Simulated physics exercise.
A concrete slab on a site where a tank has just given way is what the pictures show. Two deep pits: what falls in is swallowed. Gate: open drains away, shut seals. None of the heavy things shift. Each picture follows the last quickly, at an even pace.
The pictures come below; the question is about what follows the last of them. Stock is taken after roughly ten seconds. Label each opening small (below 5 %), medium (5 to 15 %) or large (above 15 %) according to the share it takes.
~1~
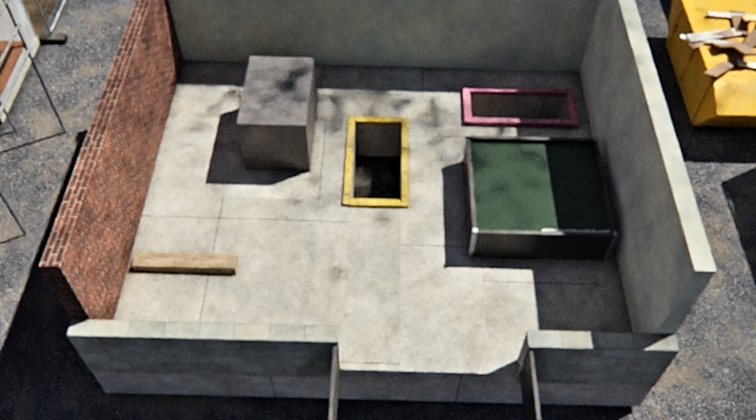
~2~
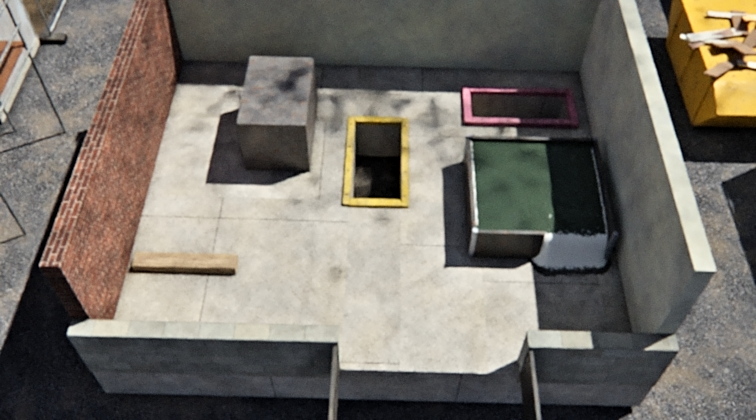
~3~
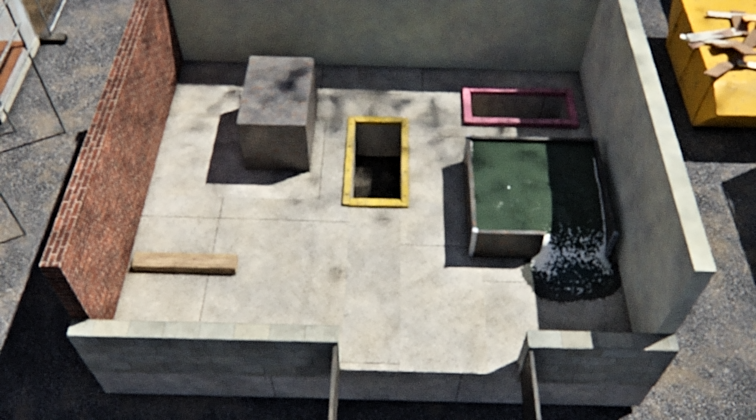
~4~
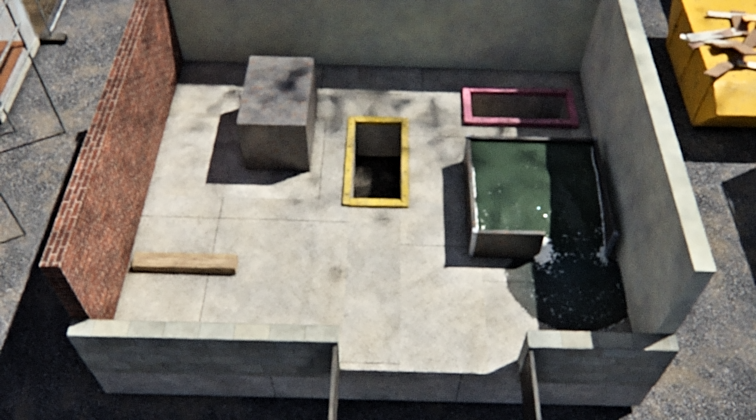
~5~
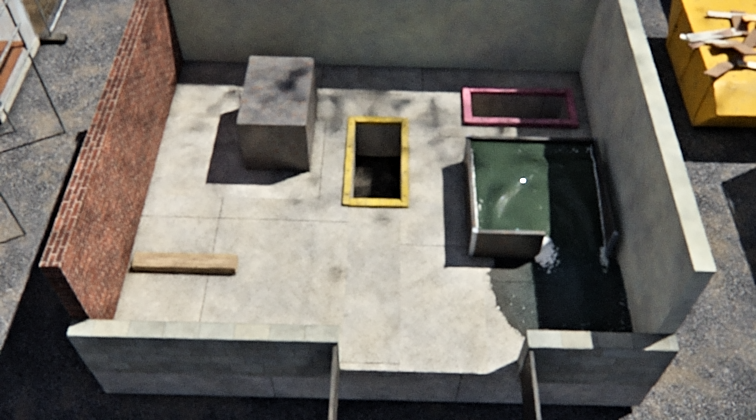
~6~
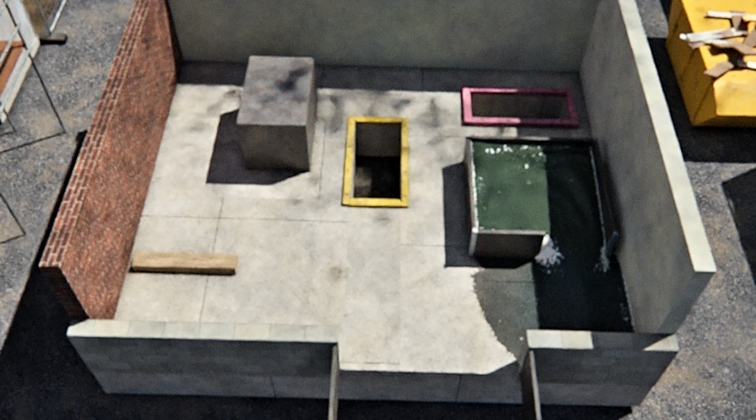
Gate: Large; yellow pit: Small; pink pit: Small.
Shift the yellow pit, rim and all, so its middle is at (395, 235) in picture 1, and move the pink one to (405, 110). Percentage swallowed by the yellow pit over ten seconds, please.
Note: Yellow pit, 6 percent.
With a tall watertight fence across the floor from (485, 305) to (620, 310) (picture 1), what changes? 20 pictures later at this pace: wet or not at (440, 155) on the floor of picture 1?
Waterless.
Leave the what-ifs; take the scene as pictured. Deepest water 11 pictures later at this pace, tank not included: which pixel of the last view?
Near (623, 361).
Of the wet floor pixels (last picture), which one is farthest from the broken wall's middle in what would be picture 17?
My best guess is about (372, 353).
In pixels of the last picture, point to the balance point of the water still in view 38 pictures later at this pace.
I would point to (442, 252).
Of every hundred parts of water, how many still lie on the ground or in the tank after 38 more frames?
Near 84 percent, give or take.
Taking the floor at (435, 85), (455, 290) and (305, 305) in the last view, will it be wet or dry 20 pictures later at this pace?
Taking them as listed, I'd call them high and dry, soaked through and soaked through.
A moment on, water covers 10 % of the floor; the gate 0 %, the yellow pit 0 %, the pink pit 0 %.
Next, water covers 15 % of the floor; the gate 2 %, the yellow pit 0 %, the pink pit 0 %.
Then, water covers 40 % of the floor; the gate 8 %, the yellow pit 0 %, the pink pit 0 %.
Later, water covers 60 % of the floor; the gate 16 %, the yellow pit 0 %, the pink pit 0 %.
In the end, water covers 85 % of the floor; the gate 23 %, the yellow pit 0 %, the pink pit 0 %.
